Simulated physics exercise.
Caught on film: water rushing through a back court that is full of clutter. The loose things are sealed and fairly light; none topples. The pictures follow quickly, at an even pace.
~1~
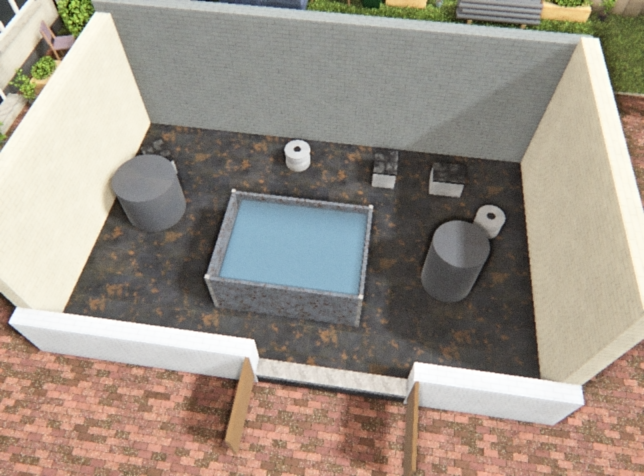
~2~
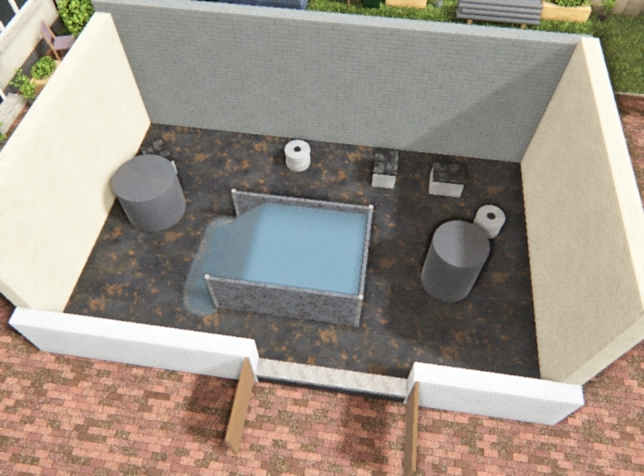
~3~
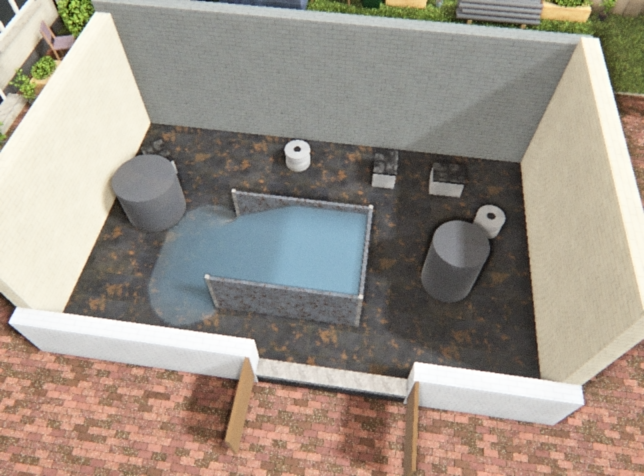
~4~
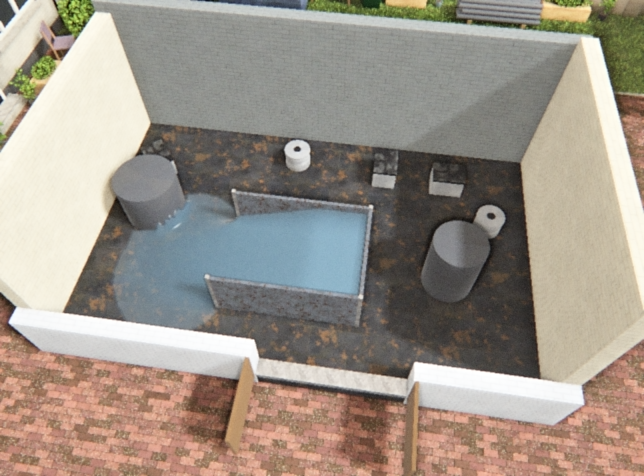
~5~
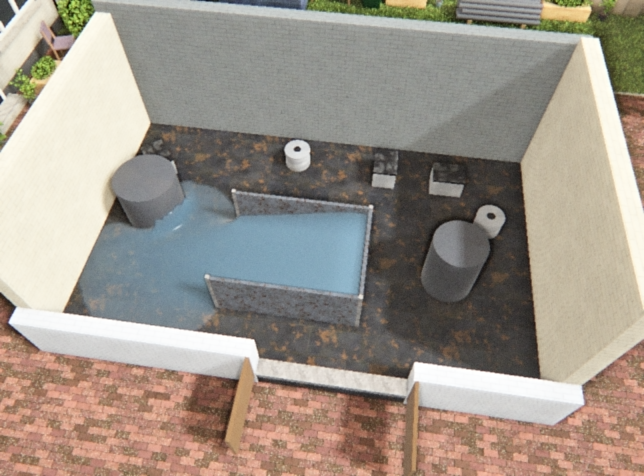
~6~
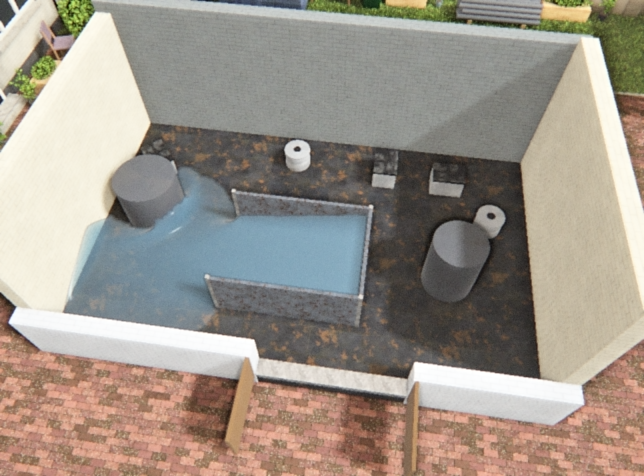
We see a walled court with a water-filled tank among scattered blocks and cylinders; the tank's left side opens and water spreads leftward across the dark floor, around a grey cylinder to the left wall, while the objects stay put.
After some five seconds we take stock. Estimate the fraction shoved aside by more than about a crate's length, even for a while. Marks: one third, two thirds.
It is between one and two thirds.
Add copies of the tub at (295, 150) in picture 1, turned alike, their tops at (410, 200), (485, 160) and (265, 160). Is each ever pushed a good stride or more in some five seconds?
In that order: Not that far, less than that, that far or more.
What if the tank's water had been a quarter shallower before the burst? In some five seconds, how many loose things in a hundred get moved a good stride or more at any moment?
Near 20 in a hundred.
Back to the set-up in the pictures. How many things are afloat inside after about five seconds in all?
1 of them.
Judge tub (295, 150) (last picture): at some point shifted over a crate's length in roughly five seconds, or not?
Answer: That far or more.
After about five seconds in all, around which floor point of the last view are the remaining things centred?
Near (414, 189).
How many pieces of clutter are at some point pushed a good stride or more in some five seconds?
The number is 3.
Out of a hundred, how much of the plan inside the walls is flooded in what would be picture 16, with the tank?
I make it 40 per cent.
A moment on, 0 of 5 are well off their spots; 0 afloat.
Next, 0 of 5 are well off their spots; 1 afloat.
Later, 1 of 5 are well off their spots; 1 afloat.
In the end, 3 of 5 are well off their spots, and 3 have been at some point; 1 afloat.
